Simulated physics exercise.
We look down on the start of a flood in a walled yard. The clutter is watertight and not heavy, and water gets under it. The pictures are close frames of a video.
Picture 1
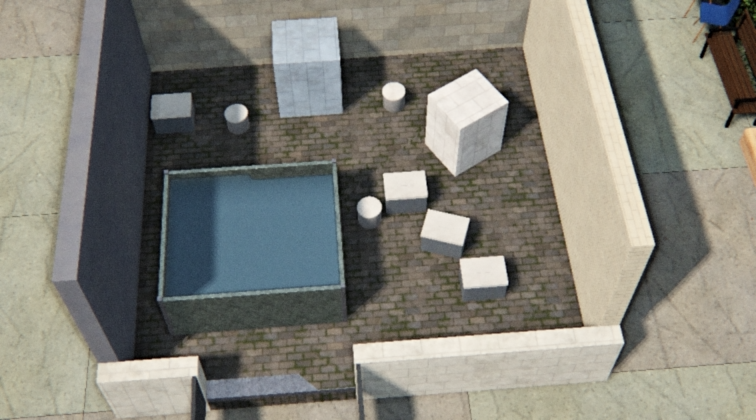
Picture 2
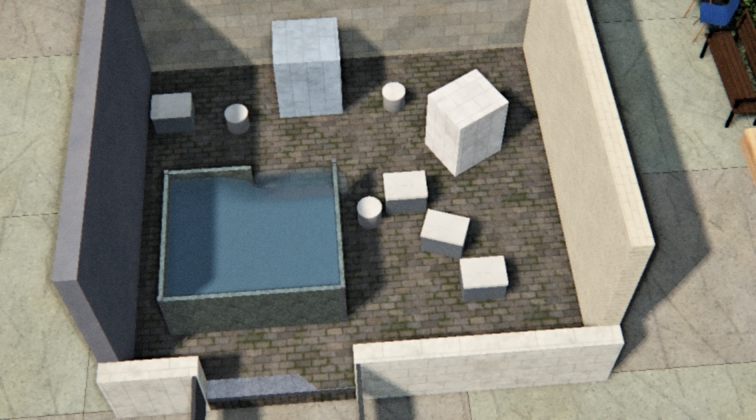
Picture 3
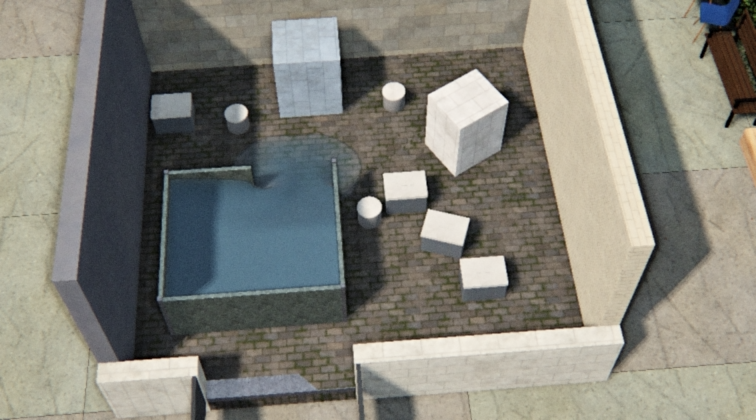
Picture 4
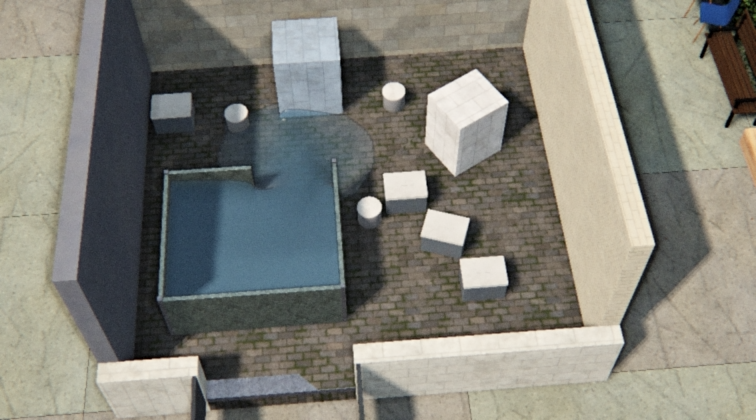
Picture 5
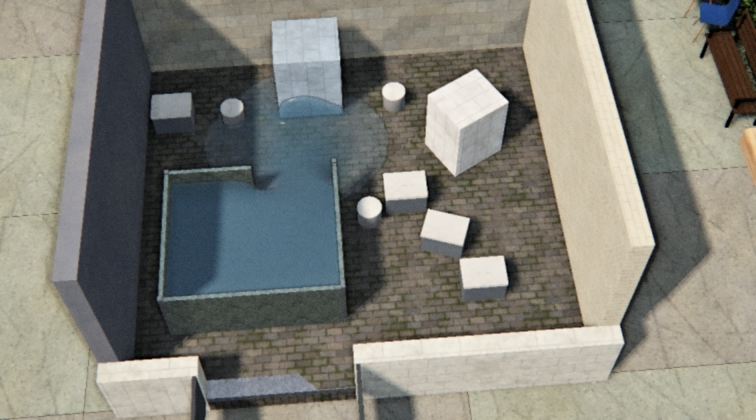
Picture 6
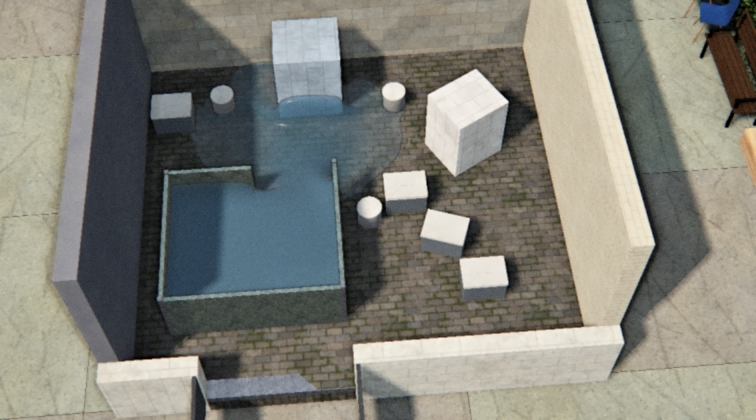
Water pours from a gap in the pool's back wall, spreads over bricks, and shifts one pail.
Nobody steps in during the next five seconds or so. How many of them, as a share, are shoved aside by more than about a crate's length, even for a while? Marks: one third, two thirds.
Share: One to two thirds.
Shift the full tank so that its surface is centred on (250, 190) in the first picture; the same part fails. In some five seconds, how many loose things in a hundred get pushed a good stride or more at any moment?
Close to 50 %.
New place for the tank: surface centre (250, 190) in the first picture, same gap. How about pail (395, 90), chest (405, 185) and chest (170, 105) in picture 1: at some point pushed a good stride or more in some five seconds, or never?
As listed: Shifted that much, not that far, yes.
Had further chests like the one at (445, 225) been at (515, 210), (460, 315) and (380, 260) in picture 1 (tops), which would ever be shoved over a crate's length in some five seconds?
As listed: Moved that far, not that far, no.
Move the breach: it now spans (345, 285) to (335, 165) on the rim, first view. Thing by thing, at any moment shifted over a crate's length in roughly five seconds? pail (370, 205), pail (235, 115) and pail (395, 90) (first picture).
As listed: Shifted that much, under that, pushed that far.
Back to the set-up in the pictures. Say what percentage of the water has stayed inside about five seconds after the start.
About 100 per cent.
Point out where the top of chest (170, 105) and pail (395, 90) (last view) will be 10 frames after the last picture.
Roughly at (165, 136) and (513, 32).
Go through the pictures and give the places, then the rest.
The first frame shows a pail at (236, 113) rests on the ground; a pail at (394, 91), on the bottom; 0 of 8 have shifted.
The second frame shows a pail at (236, 113) rests on the ground; a pail at (394, 91) rests on the ground; 0 of 8 have shifted.
The third frame shows a pail at (236, 113) rests on the ground; a pail at (394, 91), on the bottom; 0 of 8 have shifted.
The fourth frame shows a pail at (236, 113), on the bottom; a pail at (394, 91) rests on the ground; 0 of 8 have shifted.
The fifth frame shows a pail at (232, 107) rests on the ground, close to its start; a pail at (394, 91) rests on the ground; 1 of 8 have shifted.
The sixth frame shows a pail at (222, 94), on the bottom, a stride from its start; a pail at (394, 91) rests on the ground; 1 of 8 have shifted.
A moment on, 2 of 8 are well off their spots; 1 afloat.
Next, 4 of 8 are well off their spots; 3 afloat.
Later, 4 of 8 are well off their spots; 3 afloat.
In the end, 3 of 8 are well off their spots, and 4 have been at some point; 4 afloat.
